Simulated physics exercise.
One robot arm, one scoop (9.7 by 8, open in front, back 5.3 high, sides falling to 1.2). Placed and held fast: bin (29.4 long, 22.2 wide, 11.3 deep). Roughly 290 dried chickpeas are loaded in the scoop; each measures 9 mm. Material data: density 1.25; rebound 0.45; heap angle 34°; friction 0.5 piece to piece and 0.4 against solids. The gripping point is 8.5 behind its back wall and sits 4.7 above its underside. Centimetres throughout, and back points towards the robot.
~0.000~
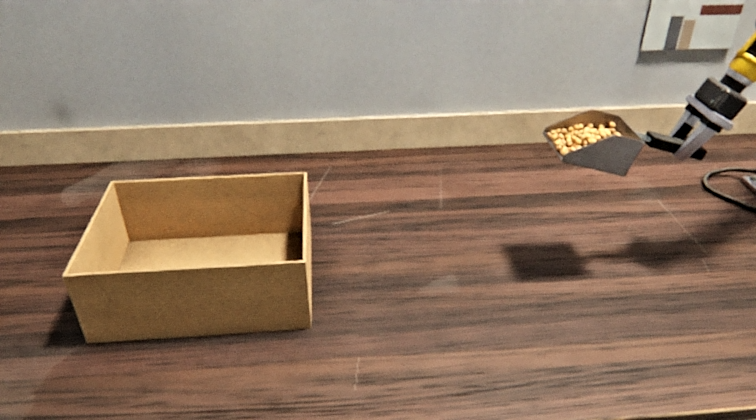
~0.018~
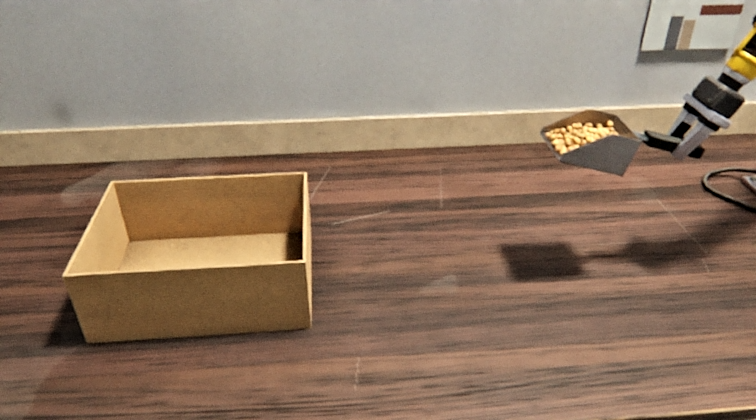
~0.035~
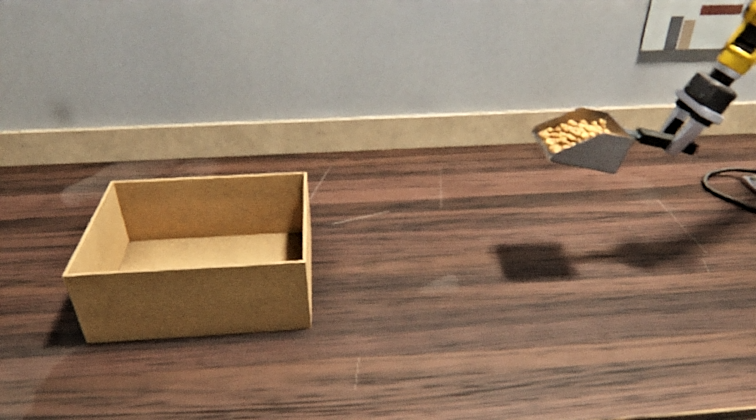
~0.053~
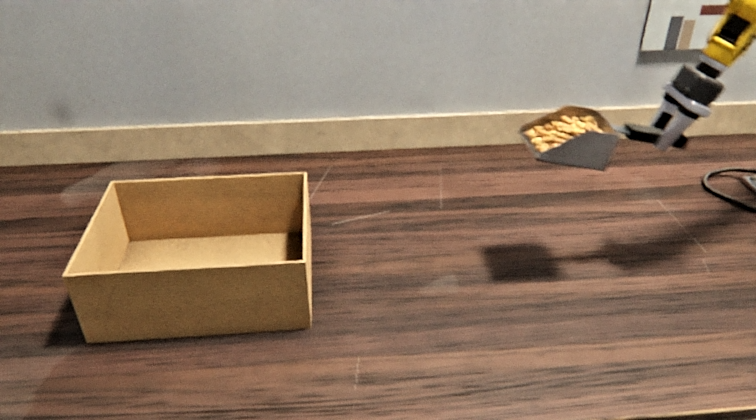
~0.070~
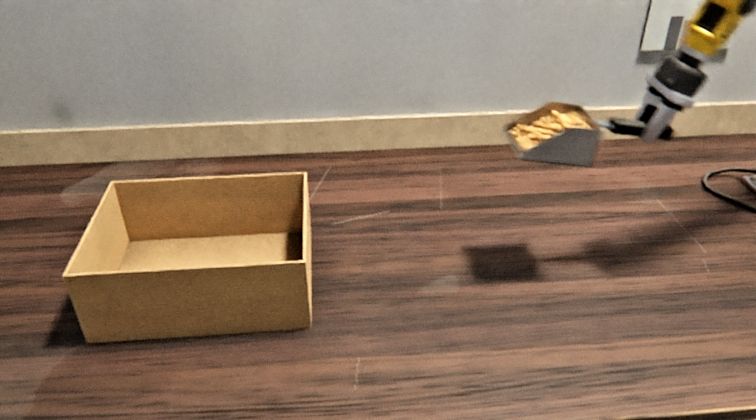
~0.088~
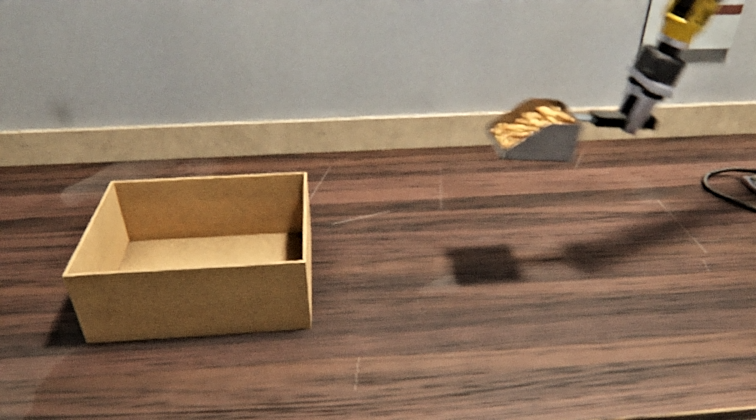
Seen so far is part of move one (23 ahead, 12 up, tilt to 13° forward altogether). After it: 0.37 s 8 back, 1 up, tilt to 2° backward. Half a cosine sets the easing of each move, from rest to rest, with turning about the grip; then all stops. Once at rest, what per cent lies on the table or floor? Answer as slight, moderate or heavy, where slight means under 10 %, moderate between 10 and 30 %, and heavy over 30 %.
Slight, under 10 %.
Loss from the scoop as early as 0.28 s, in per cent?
Some 100 per cent.
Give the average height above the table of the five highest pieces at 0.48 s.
Those pieces are near 6 cm up.
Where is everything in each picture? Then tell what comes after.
In the first picture, scoop floor at (589, 154), tilted 17° backward; upper third of the load around (593, 140), from x 550 to 630, top at y 125; 292 on the scoop.
In the second picture, scoop floor at (587, 153), tilted 16° backward; upper third of the load around (593, 139), from x 550 to 630, top at y 125.
In the third picture, scoop floor at (579, 152), tilted 15° backward; upper third of the load around (587, 137), from x 540 to 620, top at y 120.
In the fourth picture, scoop floor at (567, 150), tilted 13° backward; upper third of the load around (579, 134), from x 530 to 610, top at y 120.
In the fifth picture, scoop floor at (552, 147), tilted 9° backward; upper third of the load around (565, 129), from x 510 to 590, top at y 115.
In the sixth picture, scoop floor at (534, 144), tilted 6° backward; upper third of the load around (548, 125), from x 495 to 570, top at y 110; 292 on the scoop.
After 0.28 s, tilted 12° forward, highest piece 24 above the table; 5 in the bin, 287 in flight or on a rim.
After 0.48 s, level, highest piece 6 above the table; 292 in the bin.
After 0.78 s, tilted 2° backward, highest piece 3 above the table; 292 in the bin.
After 1.83 s, tilted 2° backward, highest piece 2 above the table; 292 in the bin.
At rest, 292 in the bin. That is 0 % on the table or floor.
